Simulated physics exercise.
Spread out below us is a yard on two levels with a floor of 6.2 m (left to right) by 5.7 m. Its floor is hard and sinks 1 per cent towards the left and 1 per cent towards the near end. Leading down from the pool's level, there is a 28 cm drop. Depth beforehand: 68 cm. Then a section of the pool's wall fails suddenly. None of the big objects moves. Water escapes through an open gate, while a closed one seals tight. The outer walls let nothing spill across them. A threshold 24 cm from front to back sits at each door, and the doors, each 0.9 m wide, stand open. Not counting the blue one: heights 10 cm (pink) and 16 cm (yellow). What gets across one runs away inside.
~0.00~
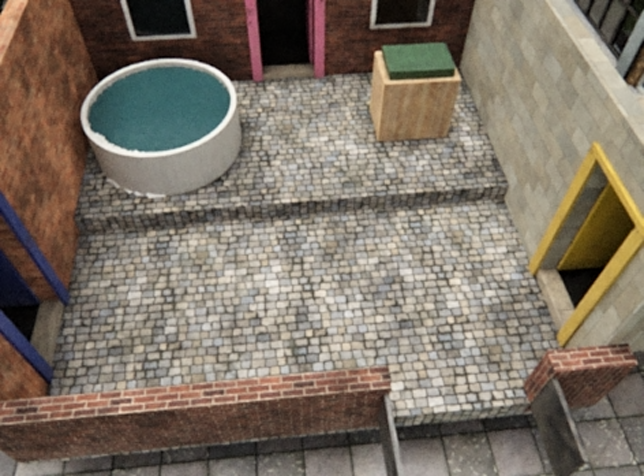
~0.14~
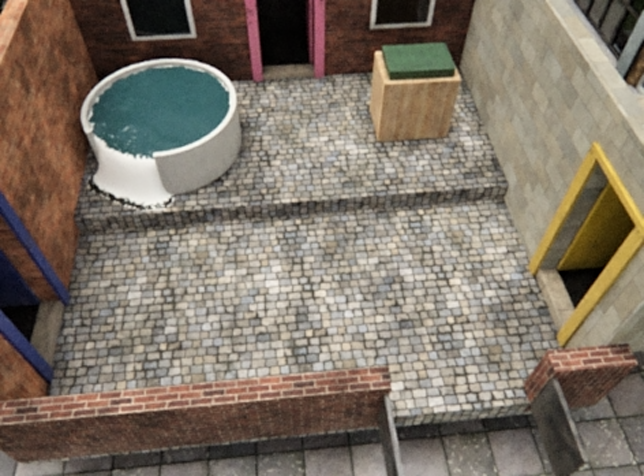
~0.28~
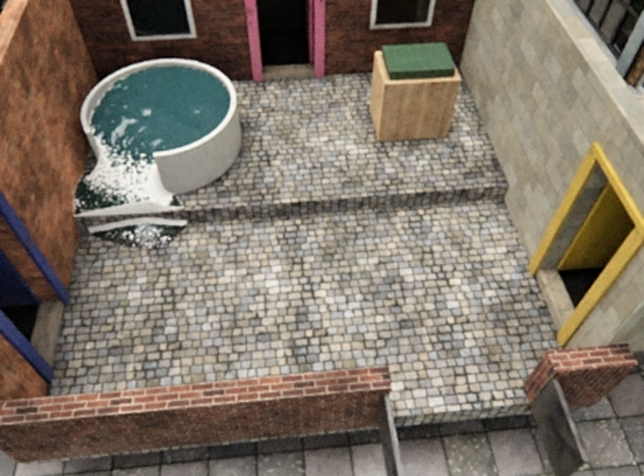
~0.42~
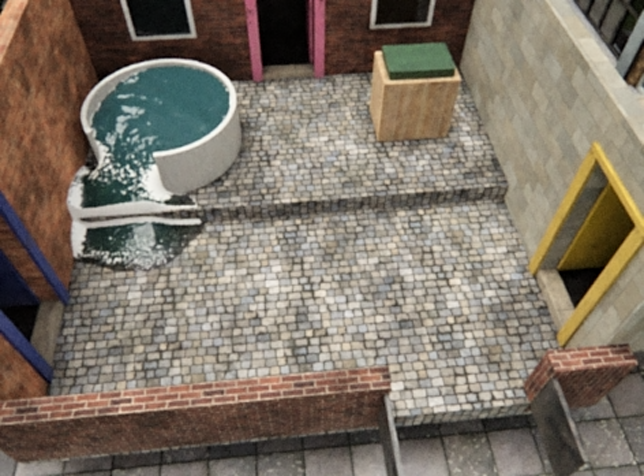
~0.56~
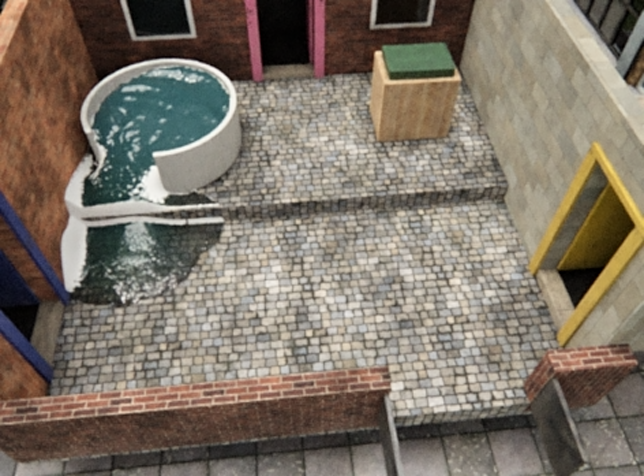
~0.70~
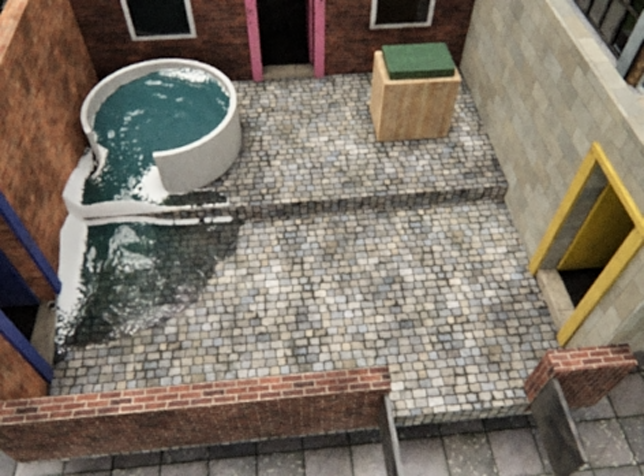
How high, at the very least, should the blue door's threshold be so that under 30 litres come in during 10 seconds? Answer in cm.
It should be at least 17 cm or so.
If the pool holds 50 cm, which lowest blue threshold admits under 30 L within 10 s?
It would take a step of about 12.0 cm.
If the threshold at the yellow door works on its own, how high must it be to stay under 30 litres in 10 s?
I'd raise yellow to close to 13.0 cm.
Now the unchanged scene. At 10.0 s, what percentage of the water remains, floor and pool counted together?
Roughly 80 in a hundred.
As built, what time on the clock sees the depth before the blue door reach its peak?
It peaks around 3.2 s.
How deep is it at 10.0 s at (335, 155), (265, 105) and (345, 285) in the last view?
Roughly 1, 1 and 9 cm, in turn.
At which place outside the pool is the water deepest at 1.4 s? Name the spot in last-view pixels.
Around (40, 431).
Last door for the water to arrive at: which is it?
It's the pink door.
After 1.4 s water covers 20 % of the floor, deepest (56 cm) near (40, 431); 18 cm at the blue door, 0 litres in over its 16 cm threshold.
After 3.0 s water covers 45 % of the floor, deepest (36 cm) near (40, 431); 19 cm at the blue door, 5 litres in over its 16 cm threshold.
After 10.0 s water covers 65 % of the floor, deepest (14 cm) near (313, 403); 11 cm at the blue door, 36 litres in over its 16 cm threshold.
At the blue door as built, the water arrived by 0.7 s and peaked near 19 cm at 3.2 s.
Run again over the same 10 s with other heights there, 54 litres in over 14 cm, 20 litres over 19 cm. The limit of 30 litres is kept from about 17 cm up.
